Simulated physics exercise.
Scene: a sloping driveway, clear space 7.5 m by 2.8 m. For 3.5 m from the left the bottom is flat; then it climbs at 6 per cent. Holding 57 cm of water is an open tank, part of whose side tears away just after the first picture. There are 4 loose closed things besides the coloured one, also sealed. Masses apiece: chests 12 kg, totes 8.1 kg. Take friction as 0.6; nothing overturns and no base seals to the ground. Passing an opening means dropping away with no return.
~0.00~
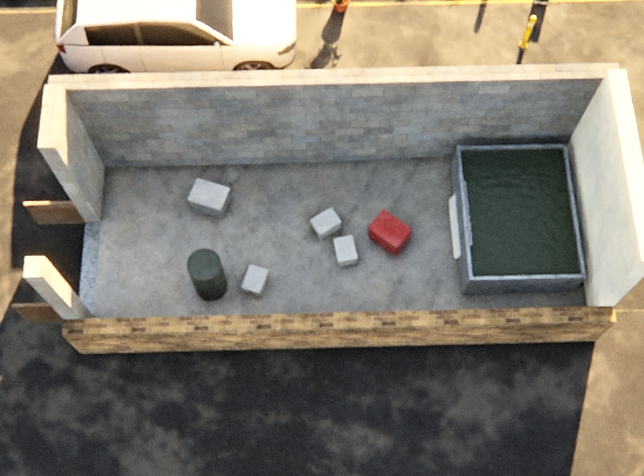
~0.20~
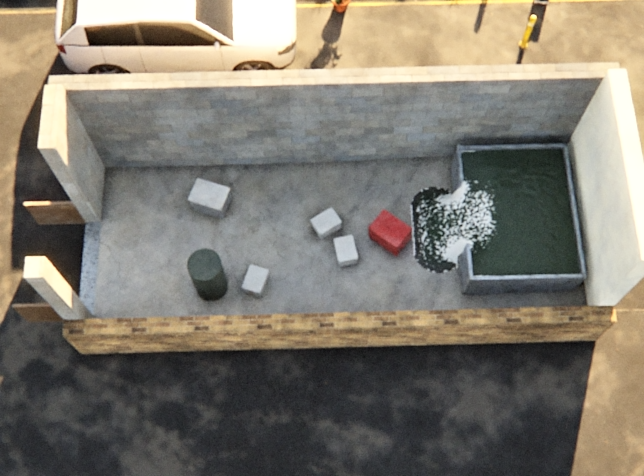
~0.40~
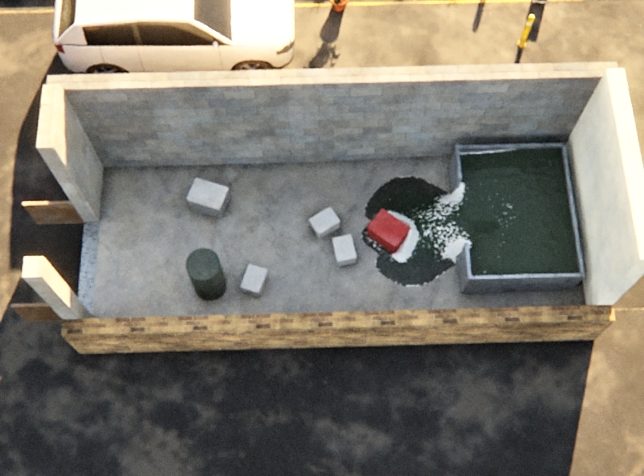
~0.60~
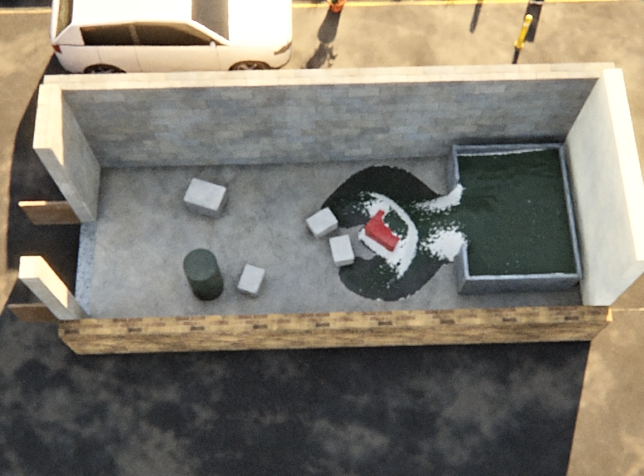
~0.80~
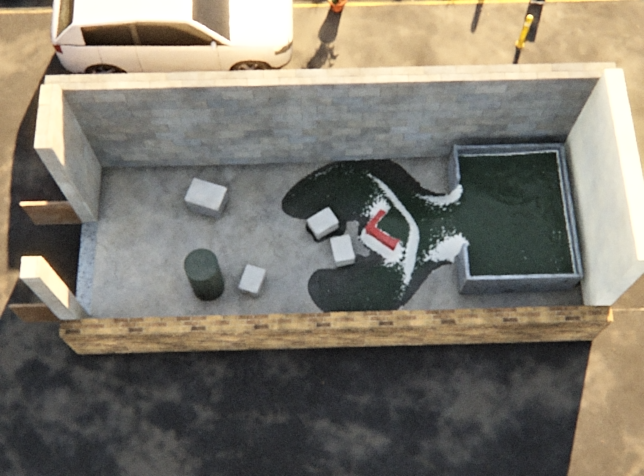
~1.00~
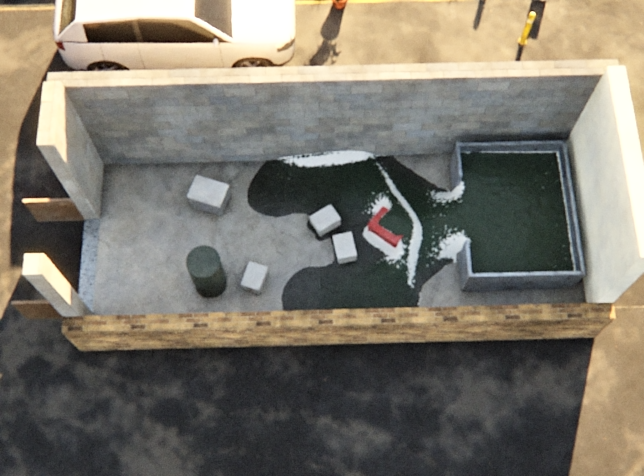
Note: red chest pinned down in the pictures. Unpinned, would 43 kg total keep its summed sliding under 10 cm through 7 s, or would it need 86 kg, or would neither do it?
Neither would.
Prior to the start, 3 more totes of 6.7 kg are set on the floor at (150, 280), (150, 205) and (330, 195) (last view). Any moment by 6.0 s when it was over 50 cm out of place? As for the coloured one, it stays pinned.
Each in order: Surpassed / surpassed / surpassed.
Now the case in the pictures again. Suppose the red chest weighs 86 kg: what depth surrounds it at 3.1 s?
7 cm, roughly.
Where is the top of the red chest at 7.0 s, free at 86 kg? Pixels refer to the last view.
Somewhere around (328, 248), I'd say.
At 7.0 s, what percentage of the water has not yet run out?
Remaining: Approx. 70 per cent.
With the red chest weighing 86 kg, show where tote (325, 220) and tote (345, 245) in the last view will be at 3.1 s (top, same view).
Roughly (290, 241), then roughly (304, 264).
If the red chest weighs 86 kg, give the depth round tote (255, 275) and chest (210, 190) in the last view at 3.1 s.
Depths: Near 5 cm, then near 3 cm.
After 1.4 s the red chest would be 140 cm from its start with 43 kg and 66 cm from its start with 86 kg; 11 cm of water round it then.
After 3.1 s the red chest would be 183 cm from its start with 43 kg and 103 cm from its start with 86 kg; 7 cm of water round it then.
After 4.9 s the red chest would be 183 cm from its start with 43 kg and 103 cm from its start with 86 kg; 6 cm of water round it then.
After 7.0 s the red chest would be 183 cm from its start with 43 kg and 103 cm from its start with 86 kg; 6 cm of water round it then.
